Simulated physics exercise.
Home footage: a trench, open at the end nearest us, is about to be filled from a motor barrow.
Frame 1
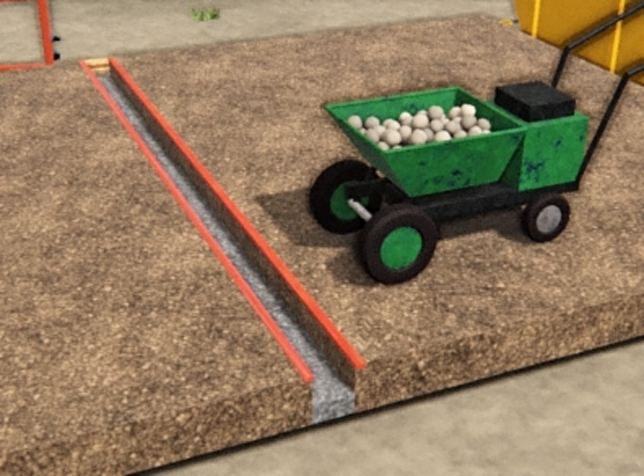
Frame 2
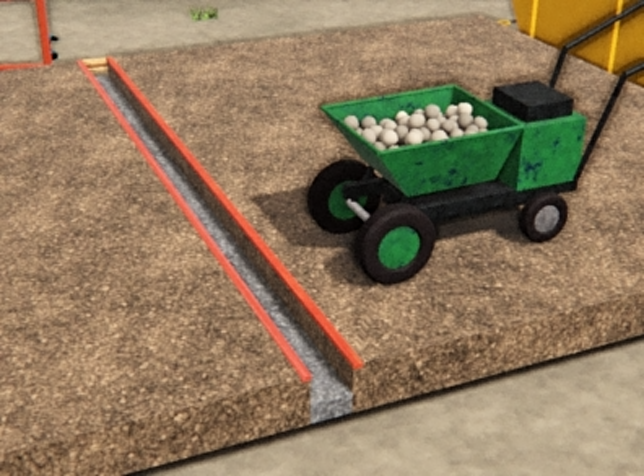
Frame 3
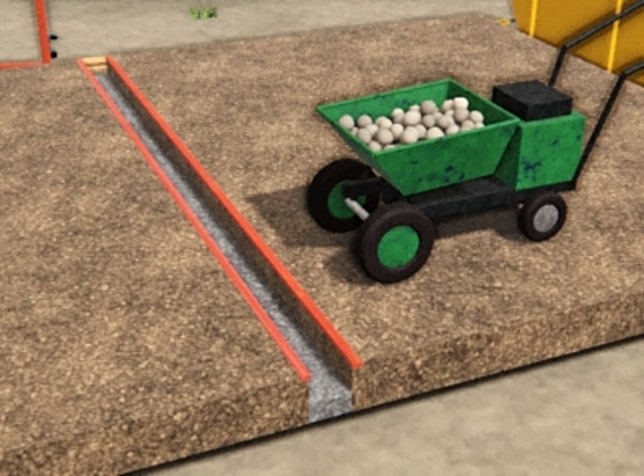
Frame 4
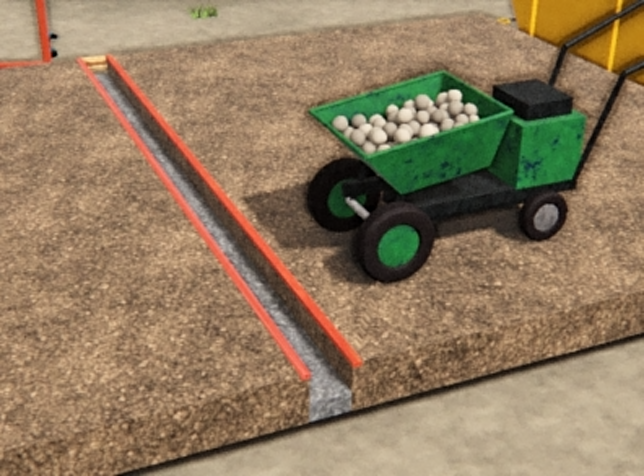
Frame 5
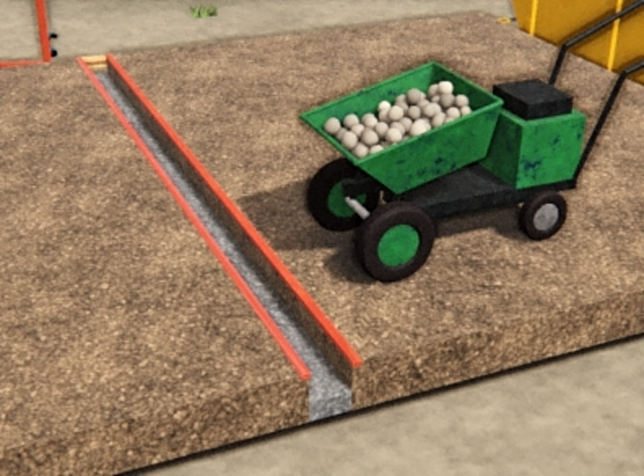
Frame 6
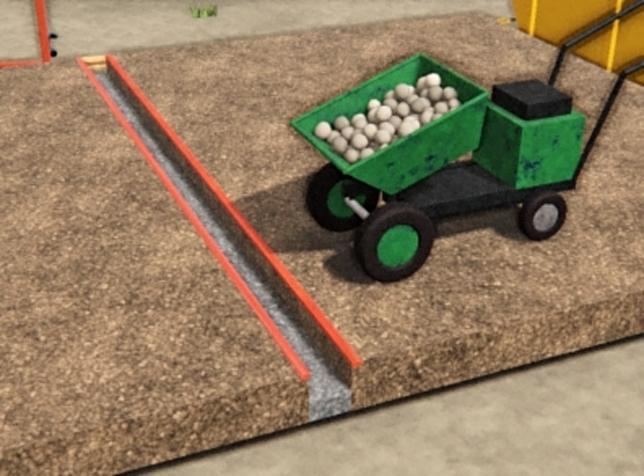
To begin with, a green motor barrow holding a heap of pale, round pebbles stands with its skip level, right of a narrow, orange-edged trench in brown ground. The skip then tilts gradually toward the trench, its left lip lowering and its back rising clear, while the wheels stay put.
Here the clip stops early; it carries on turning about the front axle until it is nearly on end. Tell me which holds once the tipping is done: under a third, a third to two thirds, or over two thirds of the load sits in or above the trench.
It is a third to two thirds.
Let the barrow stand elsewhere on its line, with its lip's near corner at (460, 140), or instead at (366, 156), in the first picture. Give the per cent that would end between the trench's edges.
First try: Around 40 %; second try: Around 20 %.
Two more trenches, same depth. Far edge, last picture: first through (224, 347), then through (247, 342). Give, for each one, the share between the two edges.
Estimated share: Try 1 approx. 100 in a hundred, try 2 approx. 80 in a hundred.
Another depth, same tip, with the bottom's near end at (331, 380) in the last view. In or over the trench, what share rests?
Estimated share: Approx. 30 per cent.
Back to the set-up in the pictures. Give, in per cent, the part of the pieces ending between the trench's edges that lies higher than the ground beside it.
Roughly 15 %.
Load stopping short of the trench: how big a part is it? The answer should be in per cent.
I'd estimate about 0 per cent of the load.
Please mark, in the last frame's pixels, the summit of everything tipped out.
Near (223, 266).
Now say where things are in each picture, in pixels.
Lip of the skip (383, 153), level; top of the load (436, 127), river pebbles; first edge of the trench (329, 325); far edge (280, 337), the trench under half as wide as the skip, and about as deep as wide, in the first frame.
Lip of the skip (380, 153), tipped barely; top of the load (432, 126), in the second frame.
Lip of the skip (374, 155), tipped barely; top of the load (443, 122), in the third frame.
Lip of the skip (367, 158), tipped a little; top of the load (437, 117), in the fourth frame.
Lip of the skip (357, 163), tipped a little; top of the load (440, 120), in the fifth frame.
Lip of the skip (346, 171), tipped clearly; top of the load (429, 114); first edge of the trench (326, 323); far edge (277, 335), in the sixth frame.
Just after the last frame, skip tipped steeply; every one in the skip.
A moment on, skip tipped right over; roughly two thirds in the skip; about a tenth in or heaped over the trench; about a tenth beyond it; about a tenth falling.
Further on, skip tipped right over; about a tenth in the skip; roughly a third in or heaped over the trench; roughly half beyond it.
When it is over, skip tipped right over; roughly half in or heaped over the trench; roughly half beyond it.
